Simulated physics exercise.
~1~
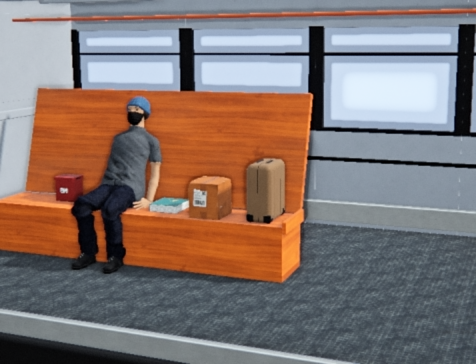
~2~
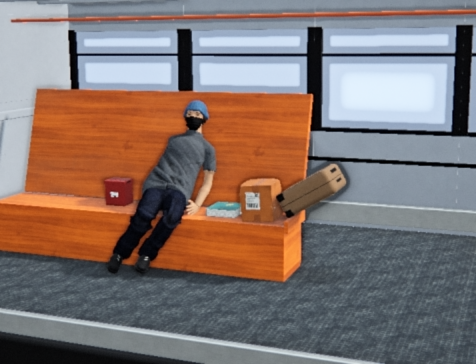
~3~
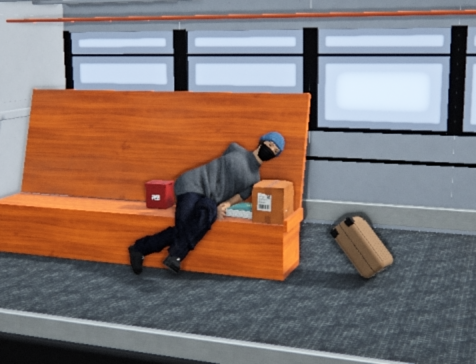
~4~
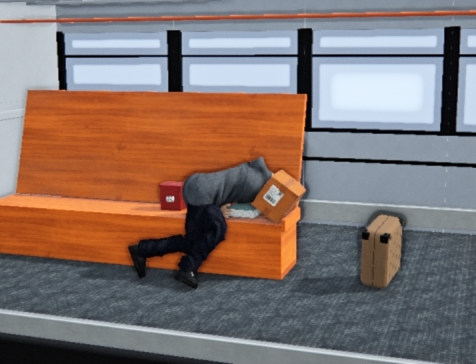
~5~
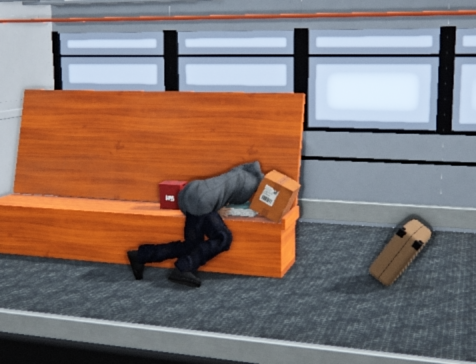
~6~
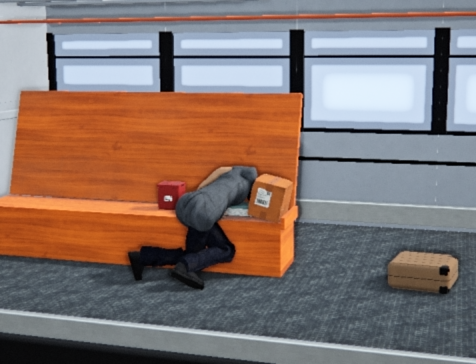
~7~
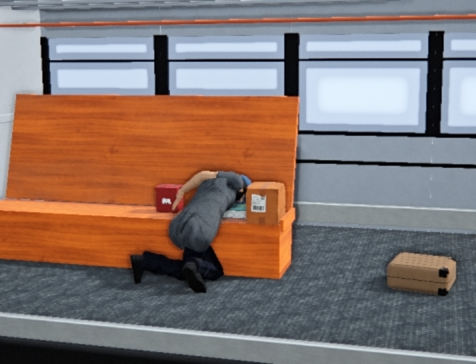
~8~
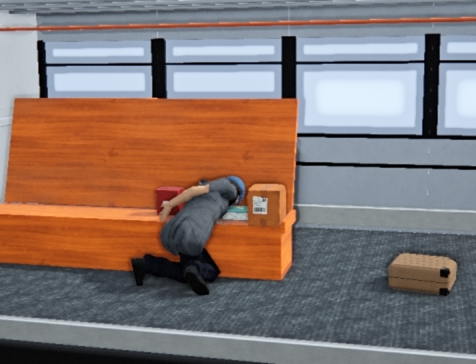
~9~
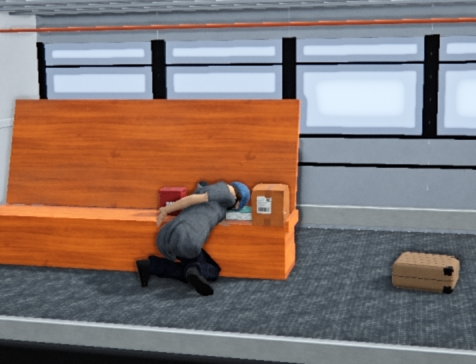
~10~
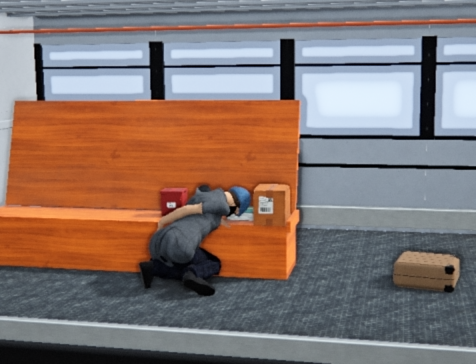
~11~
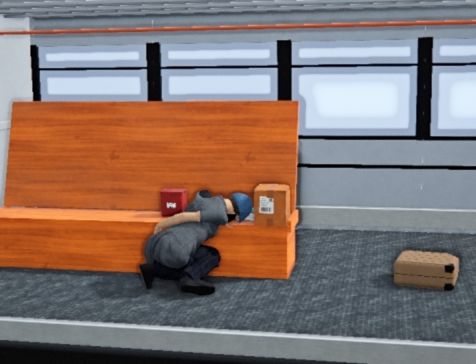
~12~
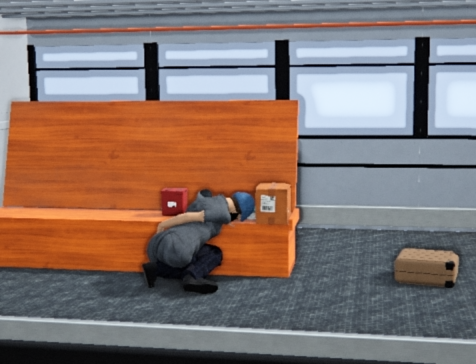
In this clip, a limp masked passenger on an orange bench topples right as the luggage slides, and a brown case tumbles to the floor, landing on its side; the passenger slips off the seat and ends crumpled against it, head resting beside the box still on top.
